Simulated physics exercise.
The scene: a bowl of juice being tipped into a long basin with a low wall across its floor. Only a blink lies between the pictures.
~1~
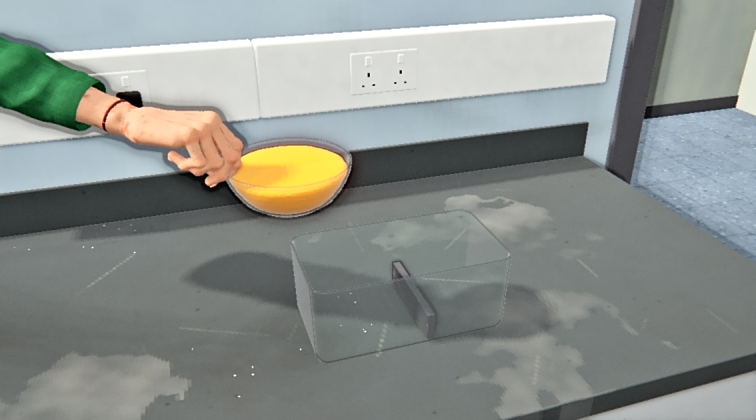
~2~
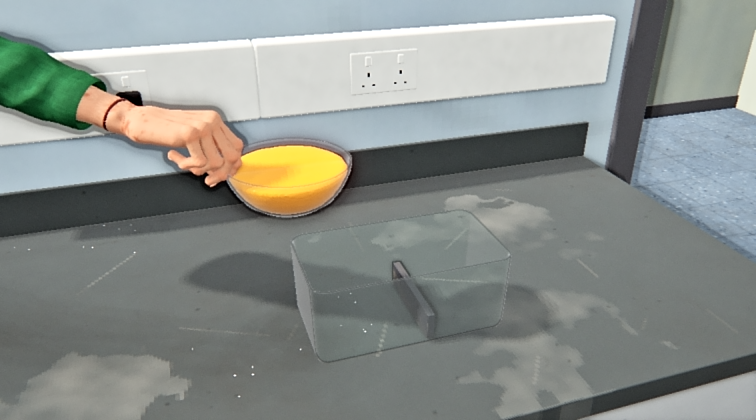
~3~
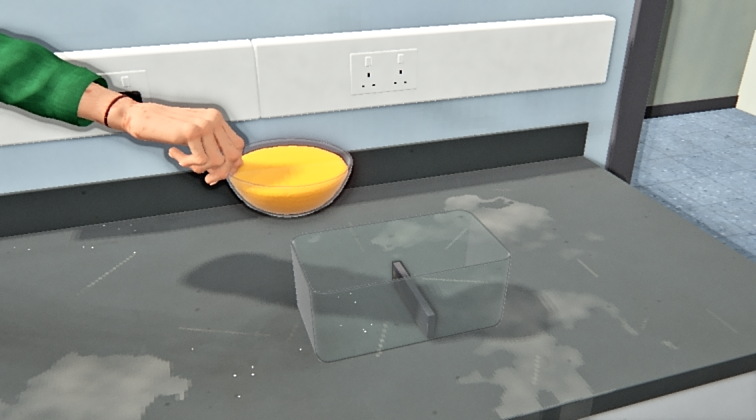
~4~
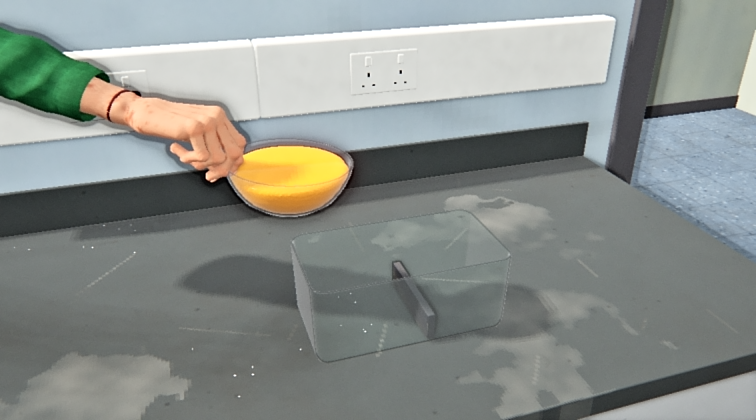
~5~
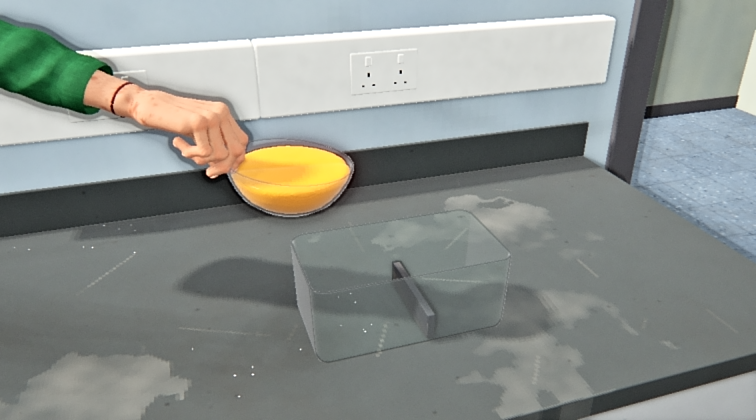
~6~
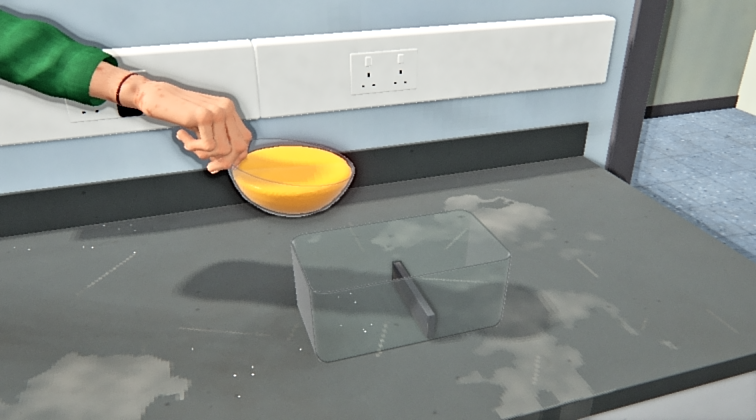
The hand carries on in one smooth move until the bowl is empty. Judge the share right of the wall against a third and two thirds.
It comes to under a third.
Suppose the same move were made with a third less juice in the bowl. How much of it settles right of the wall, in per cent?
About 5 per cent.
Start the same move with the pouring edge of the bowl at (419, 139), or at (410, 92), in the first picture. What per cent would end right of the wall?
About 90 and 80 per cent.
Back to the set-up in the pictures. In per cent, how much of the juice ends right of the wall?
It comes to 10 per cent or so.
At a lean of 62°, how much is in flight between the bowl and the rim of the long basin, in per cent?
It comes to 40 per cent or so.
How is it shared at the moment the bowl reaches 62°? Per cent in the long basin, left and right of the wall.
Left: 25 %. Right: 0 %.
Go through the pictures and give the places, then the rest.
Tilt 0°; pouring edge (349, 154); surface from (227, 174) to (344, 159); the long basin's rim runs from (300, 265) to (490, 232); the wall's top is at (413, 288), in the first picture.
Tilt 0°; pouring edge (349, 155); surface from (227, 173) to (345, 159), in the second picture.
Tilt 2°; pouring edge (349, 156); surface from (227, 172) to (345, 160), in the third picture.
Tilt 4°; pouring edge (350, 158); surface from (228, 171) to (345, 161), in the fourth picture.
Tilt 7°; pouring edge (351, 161); surface from (230, 171) to (346, 161), in the fifth picture.
Tilt 11°; pouring edge (351, 165); surface from (232, 171) to (348, 161), in the sixth picture.
A moment on, the bowl is tipped part way and 35 per cent is still to pour, 25 is left of the wall and 0 right of it.
Next, the bowl is tipped on its side and 1 per cent is still to pour, 89 is left of the wall and 5 right of it.
Then the bowl is tipped on its side and 0 per cent is still to pour, 92 is left of the wall and 7 right of it.
Later the bowl is tipped on its side and 0 per cent is still to pour, 91 is left of the wall and 8 right of it.
Finally, 91 per cent lies left of the wall, 8 right of it and 1 outside.
